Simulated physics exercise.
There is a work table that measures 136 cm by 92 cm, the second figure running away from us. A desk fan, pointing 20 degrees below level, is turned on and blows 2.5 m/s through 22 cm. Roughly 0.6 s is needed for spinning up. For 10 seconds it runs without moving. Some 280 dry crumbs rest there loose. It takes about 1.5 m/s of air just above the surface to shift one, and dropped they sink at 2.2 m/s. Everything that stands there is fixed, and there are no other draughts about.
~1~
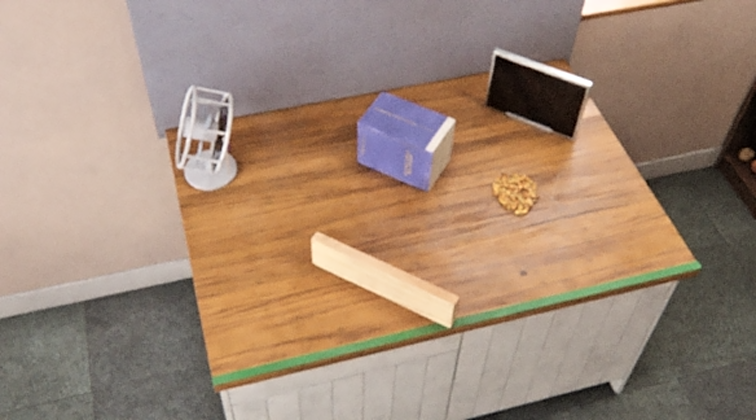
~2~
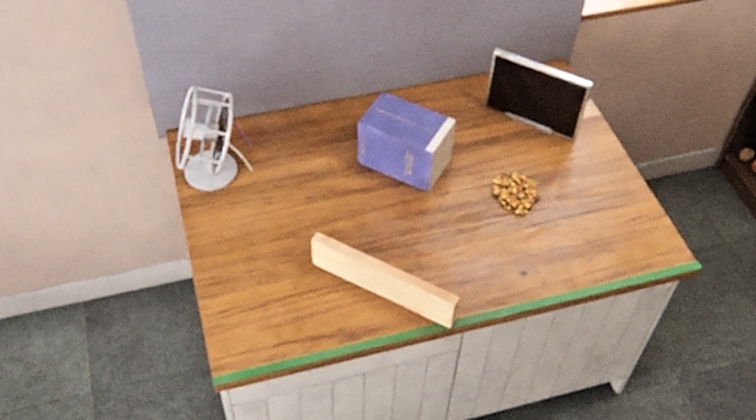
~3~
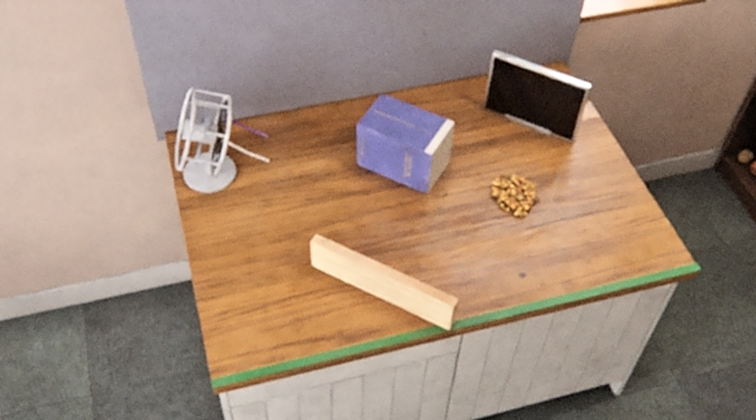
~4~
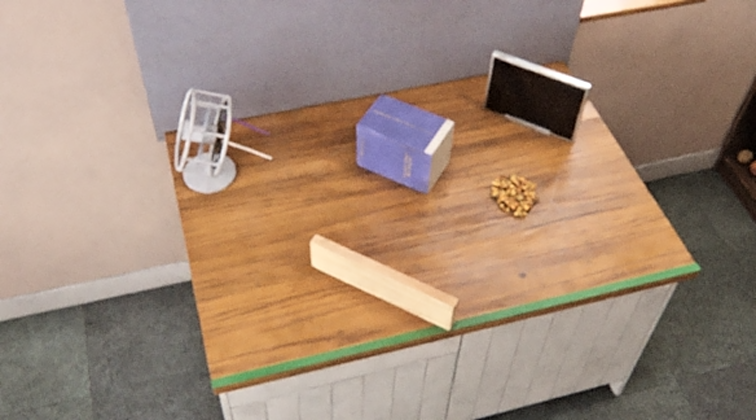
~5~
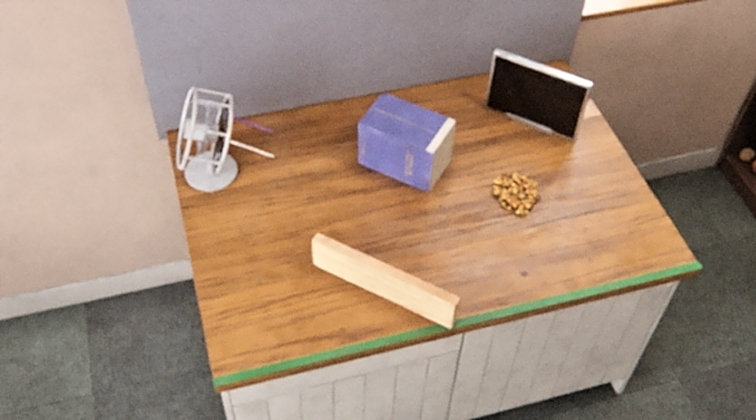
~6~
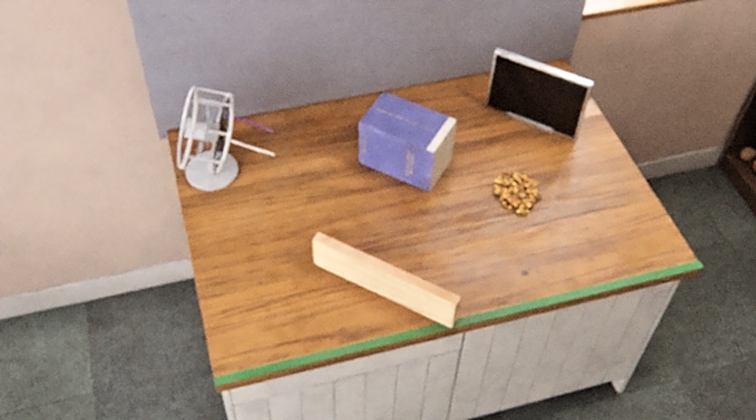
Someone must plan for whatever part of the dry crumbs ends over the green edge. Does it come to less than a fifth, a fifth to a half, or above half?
It's going to be a part smaller than a fifth that ends over that edge.
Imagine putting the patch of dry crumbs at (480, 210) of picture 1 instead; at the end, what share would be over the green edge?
Share at the end: Near 40 %.
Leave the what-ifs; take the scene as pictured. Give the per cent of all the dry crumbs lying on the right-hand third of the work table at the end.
90 %.
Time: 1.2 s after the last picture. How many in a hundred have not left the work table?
About 100 per cent remain.
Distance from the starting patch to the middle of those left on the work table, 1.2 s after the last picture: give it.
About 0 cm.
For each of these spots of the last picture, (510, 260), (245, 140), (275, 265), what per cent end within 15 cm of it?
First spot near 0 %, second near 0 %, third near 0 %.
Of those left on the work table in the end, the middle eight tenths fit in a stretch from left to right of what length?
Looks like some 10 cm to me.
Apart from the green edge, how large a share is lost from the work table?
I would say close to 0 %.
Then, 1.2 s after the last picture, 0 % are over the green edge; the middle of those still in play is near (517, 191); 30 % have settled or left.
Then, 2.4 s after the last picture, 0 % are over the green edge; the middle of those still in play is near (515, 192); 33 % have settled or left.
Then, 4.7 s after the last picture, 0 % are over the green edge; the middle of those still in play is near (517, 191); 45 % have settled or left.
Then, 9.2 s after the last picture, at the end, 0 % are over the green edge; the middle of those still in play is near (517, 191).
